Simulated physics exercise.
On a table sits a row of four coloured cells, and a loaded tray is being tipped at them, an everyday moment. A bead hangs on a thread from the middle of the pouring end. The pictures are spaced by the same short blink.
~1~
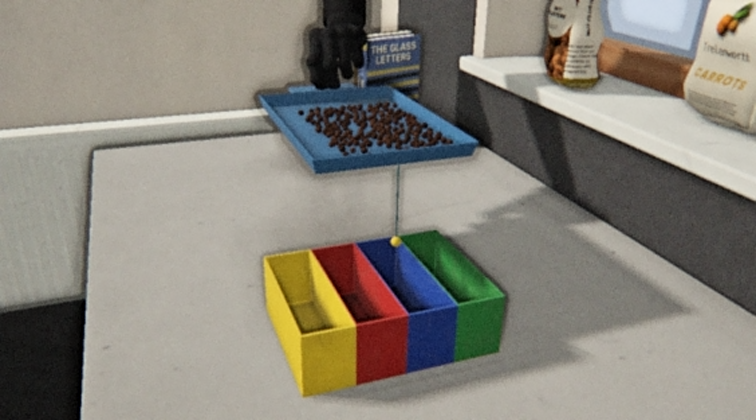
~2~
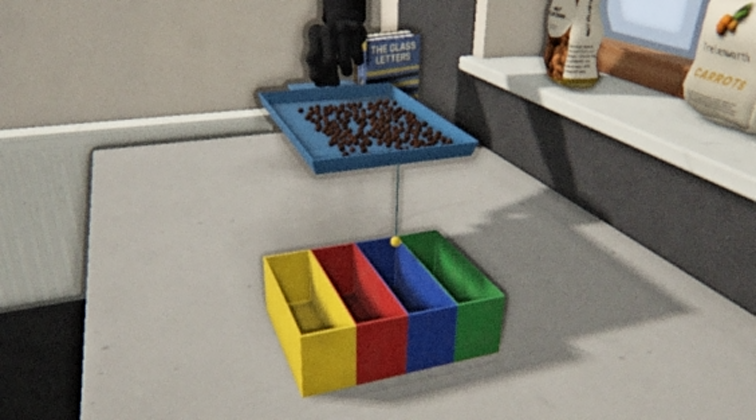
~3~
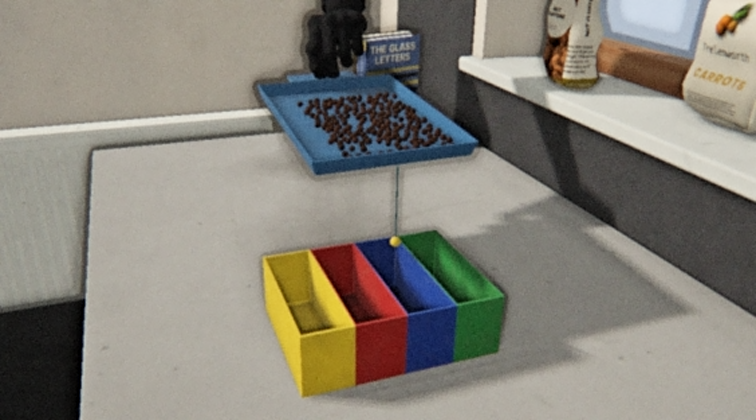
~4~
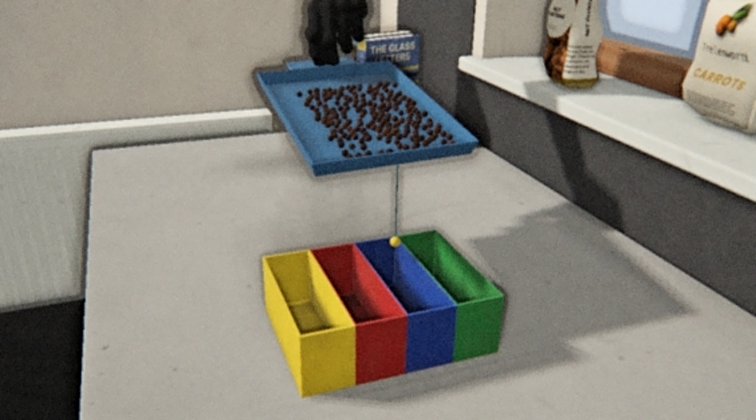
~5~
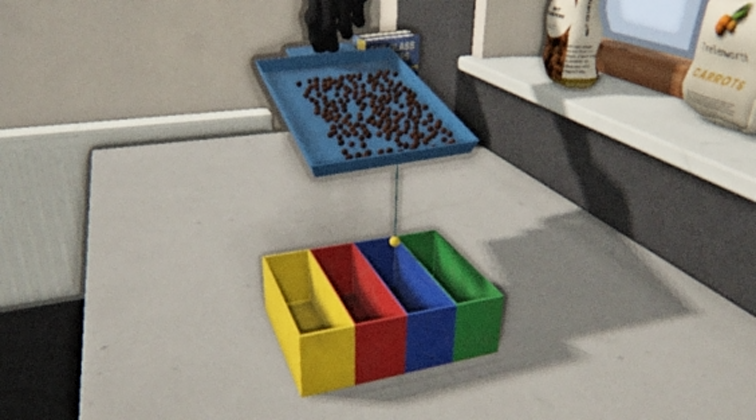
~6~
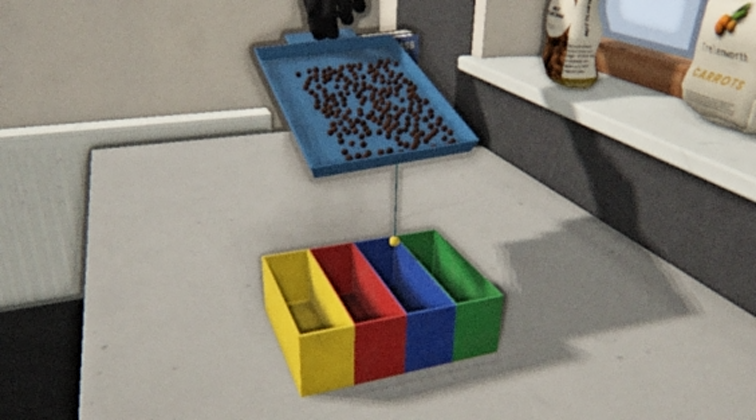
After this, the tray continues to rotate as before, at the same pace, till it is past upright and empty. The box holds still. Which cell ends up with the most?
The red cell.
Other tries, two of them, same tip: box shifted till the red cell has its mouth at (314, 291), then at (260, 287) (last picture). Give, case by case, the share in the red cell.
20 %, 0 %.
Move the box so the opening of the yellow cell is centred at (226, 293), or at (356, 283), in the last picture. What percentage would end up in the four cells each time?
You'd see roughly 80 per cent first and roughly 80 per cent second.
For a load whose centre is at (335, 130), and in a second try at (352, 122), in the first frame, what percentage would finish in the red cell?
Close to 50 per cent, followed by close to 40 per cent.
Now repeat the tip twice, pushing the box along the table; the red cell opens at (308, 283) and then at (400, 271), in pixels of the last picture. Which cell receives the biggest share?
Case A: The blue cell; case B: The yellow cell.
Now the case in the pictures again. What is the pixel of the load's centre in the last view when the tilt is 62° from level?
Load centre: Approx. (381, 147).
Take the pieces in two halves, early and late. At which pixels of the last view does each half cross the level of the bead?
The opening part goes through (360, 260); what follows goes through (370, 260).
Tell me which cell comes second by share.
The blue cell.
Just after the last frame, tray tipped steeply; almost all on the tray; just a few in the yellow cell; just a few in the red cell; just a few in the blue cell; just a few falling or outside the box.
A moment on, tray tipped past a quarter turn; roughly a quarter on the tray; roughly a quarter in the red cell; about a tenth in the blue cell; about a tenth in the yellow cell; just a few in the green cell; roughly a third falling or outside the box.
Further on, tray tipped past a quarter turn; roughly half in the red cell; roughly a quarter in the blue cell; roughly a quarter in the yellow cell; about a tenth in the green cell.
When it is over, tray tipped past a quarter turn; roughly half in the red cell; roughly a quarter in the blue cell; roughly a quarter in the yellow cell; about a tenth in the green cell.
